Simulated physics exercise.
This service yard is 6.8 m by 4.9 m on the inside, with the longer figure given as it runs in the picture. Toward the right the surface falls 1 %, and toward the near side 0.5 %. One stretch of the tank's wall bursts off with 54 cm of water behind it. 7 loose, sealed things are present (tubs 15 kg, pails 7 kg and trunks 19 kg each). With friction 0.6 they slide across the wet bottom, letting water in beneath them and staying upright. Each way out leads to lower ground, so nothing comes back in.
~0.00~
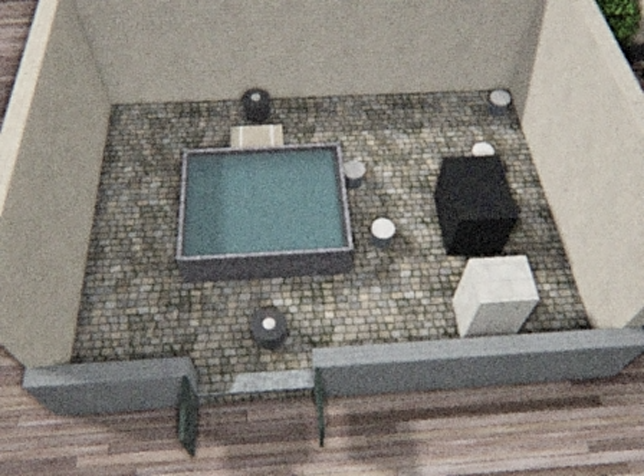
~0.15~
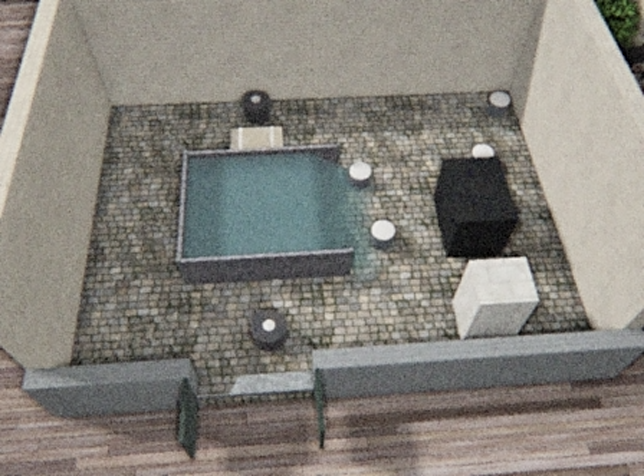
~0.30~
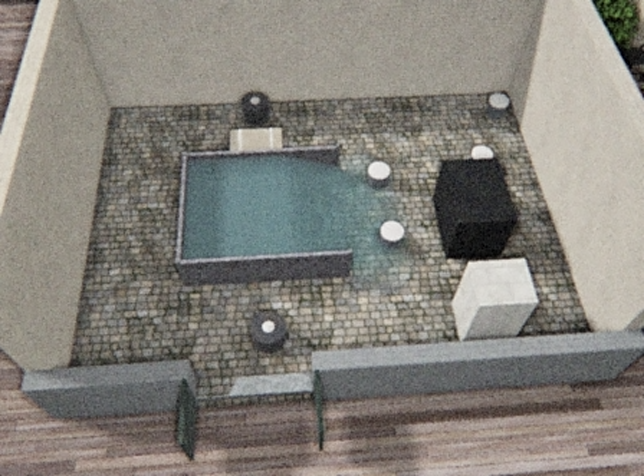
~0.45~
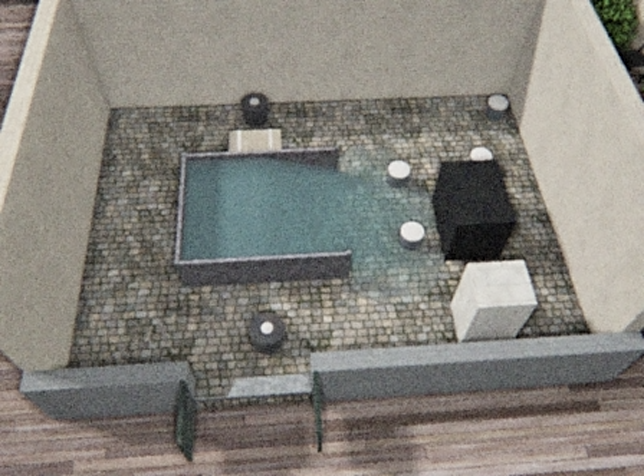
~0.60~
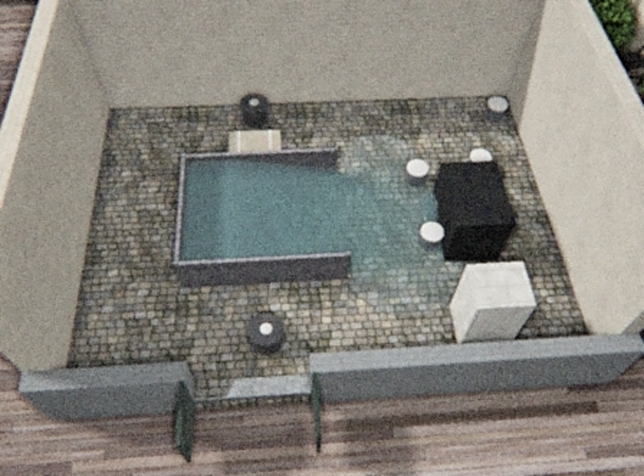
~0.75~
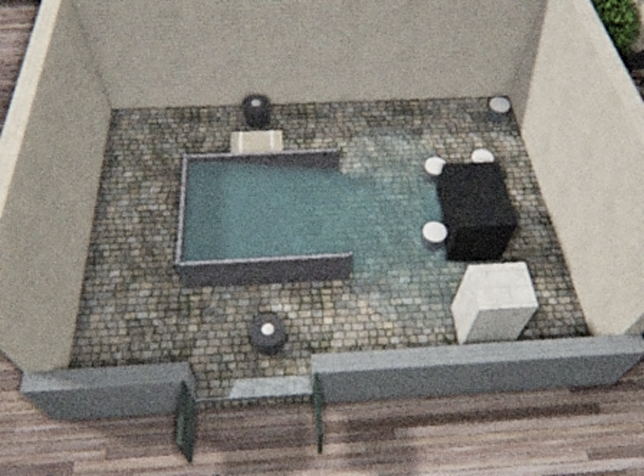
Water pours from the open right side of a raised, grey-walled tank in a walled, cobbled yard, seen from high above by a camera that stays almost still. A black block and a white block stand at the right, with pale and dark round pails around the yard. The water spreads rightward over the stones, and two white-topped pails slide right until they are beside the black block.
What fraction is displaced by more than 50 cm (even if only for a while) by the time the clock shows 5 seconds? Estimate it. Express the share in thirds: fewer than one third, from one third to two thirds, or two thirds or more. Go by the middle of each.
From one third to two thirds.
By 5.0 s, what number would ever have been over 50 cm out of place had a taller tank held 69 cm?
Then 5 of them.
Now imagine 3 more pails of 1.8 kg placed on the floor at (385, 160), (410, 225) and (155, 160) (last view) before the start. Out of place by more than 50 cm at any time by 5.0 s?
Well, in turn they are above that, above that and below that.
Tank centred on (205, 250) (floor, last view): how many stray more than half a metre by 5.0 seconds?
In that case the number is 4.
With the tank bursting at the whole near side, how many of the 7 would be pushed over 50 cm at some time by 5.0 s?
Then 1 of them would.
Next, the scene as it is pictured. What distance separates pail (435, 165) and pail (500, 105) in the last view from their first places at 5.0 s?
100 cm and 10 cm.
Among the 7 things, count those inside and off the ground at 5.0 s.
Of them, 3.
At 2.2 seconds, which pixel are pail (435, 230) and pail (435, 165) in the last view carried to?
Somewhere around (426, 342) and (506, 104).
After 1.1 s 2 of 7 are over 50 cm from their spots; 1 afloat.
After 2.2 s 3 of 7 are over 50 cm from their spots; 4 afloat.
After 3.5 s 3 of 7 are over 50 cm from their spots; 2 afloat.
After 5.0 s 2 of 7 are over 50 cm from their spots, and 3 have been at some point; 3 afloat.
